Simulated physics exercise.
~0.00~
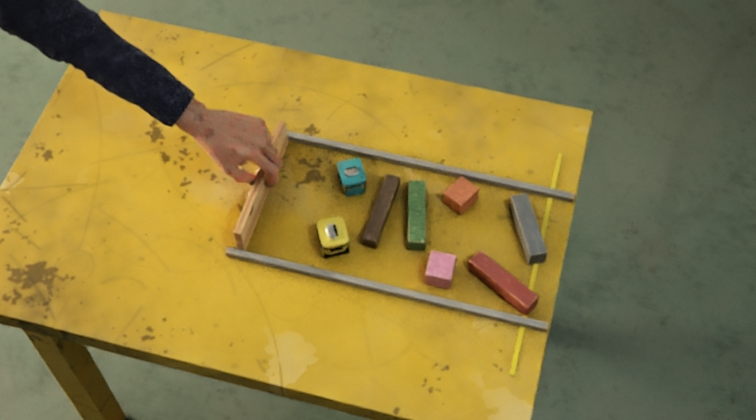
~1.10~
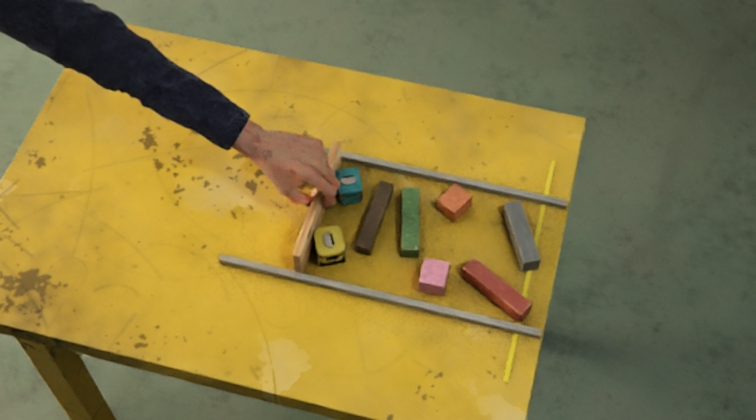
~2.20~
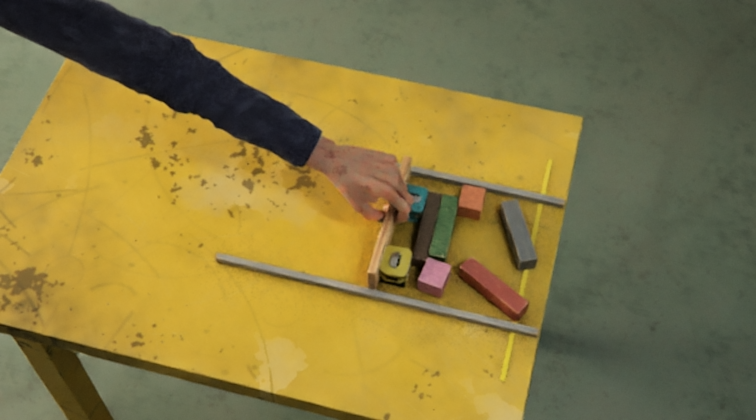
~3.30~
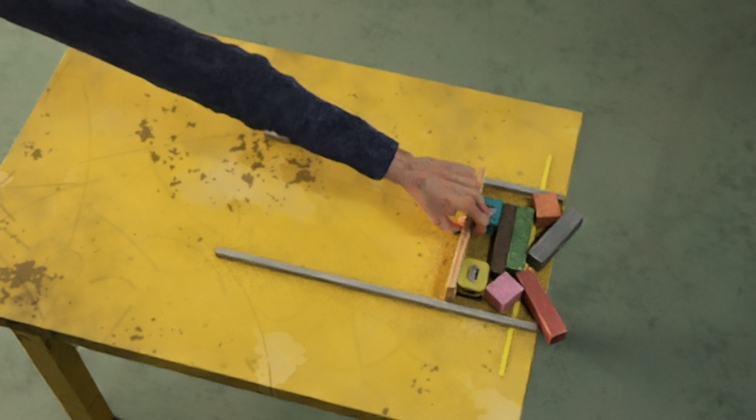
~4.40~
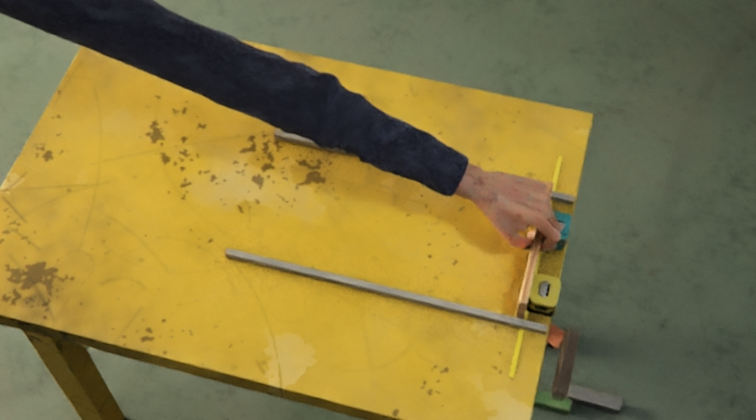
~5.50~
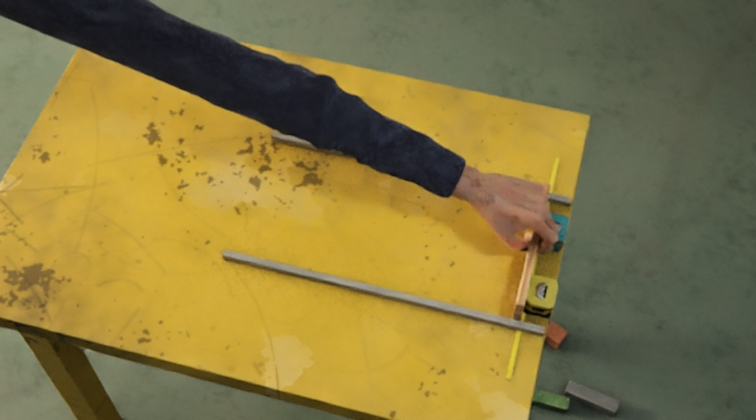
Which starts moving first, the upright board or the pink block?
The upright board starts moving first, pushed by the hand. The pink block stays where it is until later, when the bunched-up pieces are being pushed towards the table's end.
